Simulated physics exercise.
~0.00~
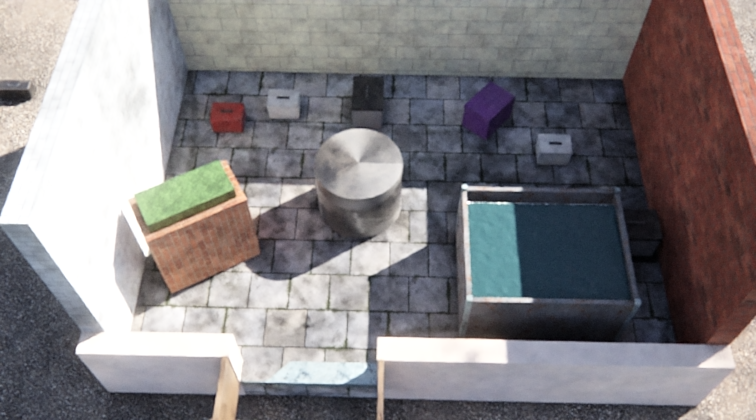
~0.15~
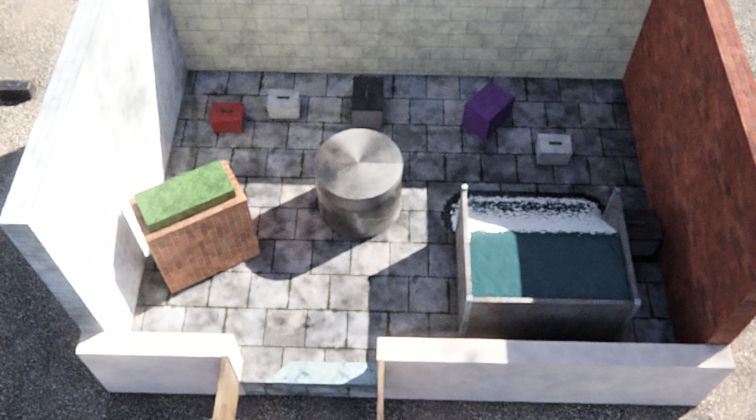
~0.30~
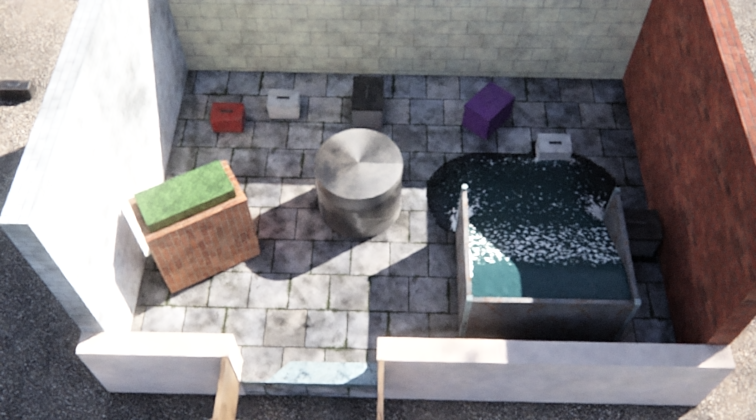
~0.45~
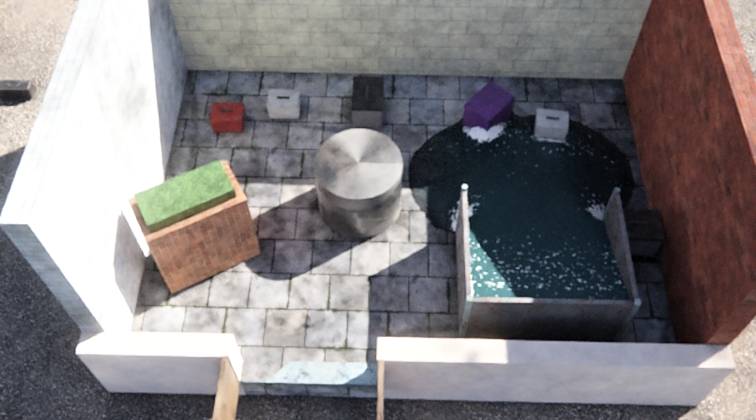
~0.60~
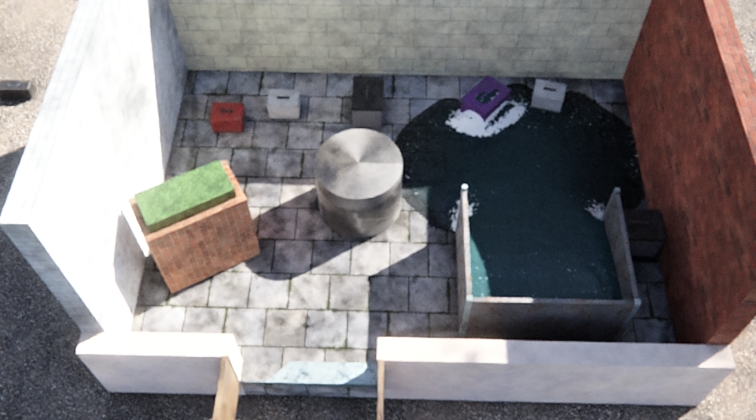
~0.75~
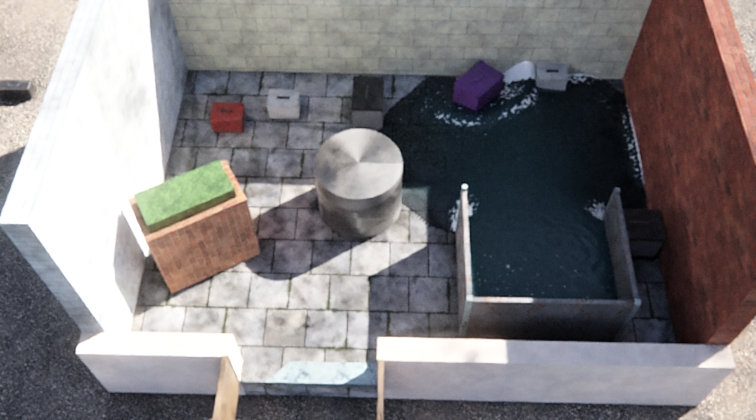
Water pouring from an open-sided tank in a walled courtyard, spreading across the paving and nudging purple and white boxes backward.
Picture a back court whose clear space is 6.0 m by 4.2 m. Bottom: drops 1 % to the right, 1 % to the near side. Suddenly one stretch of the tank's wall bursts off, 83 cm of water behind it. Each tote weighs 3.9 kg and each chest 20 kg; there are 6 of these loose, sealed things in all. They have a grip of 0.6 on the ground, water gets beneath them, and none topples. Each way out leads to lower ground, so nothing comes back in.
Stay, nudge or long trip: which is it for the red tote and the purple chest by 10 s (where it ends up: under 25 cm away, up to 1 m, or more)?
As I see it, the red tote ends up well clear of its start; the purple chest ends up well clear of its start.
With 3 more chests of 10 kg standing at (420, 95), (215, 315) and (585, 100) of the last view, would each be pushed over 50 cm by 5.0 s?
Answers, first to last: Exceeding, not exceeding, exceeding.
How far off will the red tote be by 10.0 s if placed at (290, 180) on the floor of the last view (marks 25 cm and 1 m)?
Well, it is shoved a long way.
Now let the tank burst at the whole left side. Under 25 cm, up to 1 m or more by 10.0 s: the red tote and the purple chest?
Red tote: Displaced far; purple chest: Essentially stationary.
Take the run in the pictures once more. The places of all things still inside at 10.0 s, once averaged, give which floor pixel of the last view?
Close to (435, 199).
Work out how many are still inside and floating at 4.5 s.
That would be 5 of them.
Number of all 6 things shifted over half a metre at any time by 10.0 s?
Total: 6.
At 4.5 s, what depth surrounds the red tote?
Depth approx. 16 cm.
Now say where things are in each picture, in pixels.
The first picture shows the red tote at (227, 111), on the bottom; the purple chest at (490, 100) rests on the ground; water covers 2.1 m2; 0 of 6 have shifted.
The second picture shows the red tote at (227, 111), on the bottom; the purple chest at (490, 100), on the bottom; 3.2 m2 under water; 0 of 6 have shifted.
The third picture shows the red tote at (227, 111), on the bottom; the purple chest at (490, 100) rests on the ground; 4.5 m2 under water; 0 of 6 have shifted.
The fourth picture shows the red tote at (227, 111) rests on the ground; the purple chest at (490, 100) rests on the ground; 6.1 m2 under water; 1 of 6 have shifted.
The fifth picture shows the red tote at (227, 111), on the bottom; the purple chest at (487, 94), on the bottom, 11 cm from its start; water covers 7.9 m2; 2 of 6 have shifted.
The sixth picture shows the red tote at (227, 111) rests on the ground; the purple chest at (479, 79), on the bottom, 39 cm from its start; 9.3 m2 under water; 2 of 6 have shifted.
After 2.0 s the red tote is near (226, 112), 0.0 m from its start, aground; the purple chest is near (370, 66), 1.6 m from its start, afloat; 0 of 6 are out; 3 afloat.
After 4.5 s the red tote is near (172, 191), 1.4 m from its start, afloat; the purple chest is near (199, 108), 3.6 m from its start, afloat; 0 of 6 are out; 5 afloat.
After 7.0 s the red tote is near (314, 160), 1.4 m from its start, afloat; the purple chest is near (253, 169), 3.1 m from its start, afloat; 0 of 6 are out; 4 afloat.
After 10.0 s the red tote is near (479, 117), 3.2 m from its start, afloat; the purple chest is near (299, 191), 2.7 m from its start, aground; 0 of 6 are out; 3 afloat.
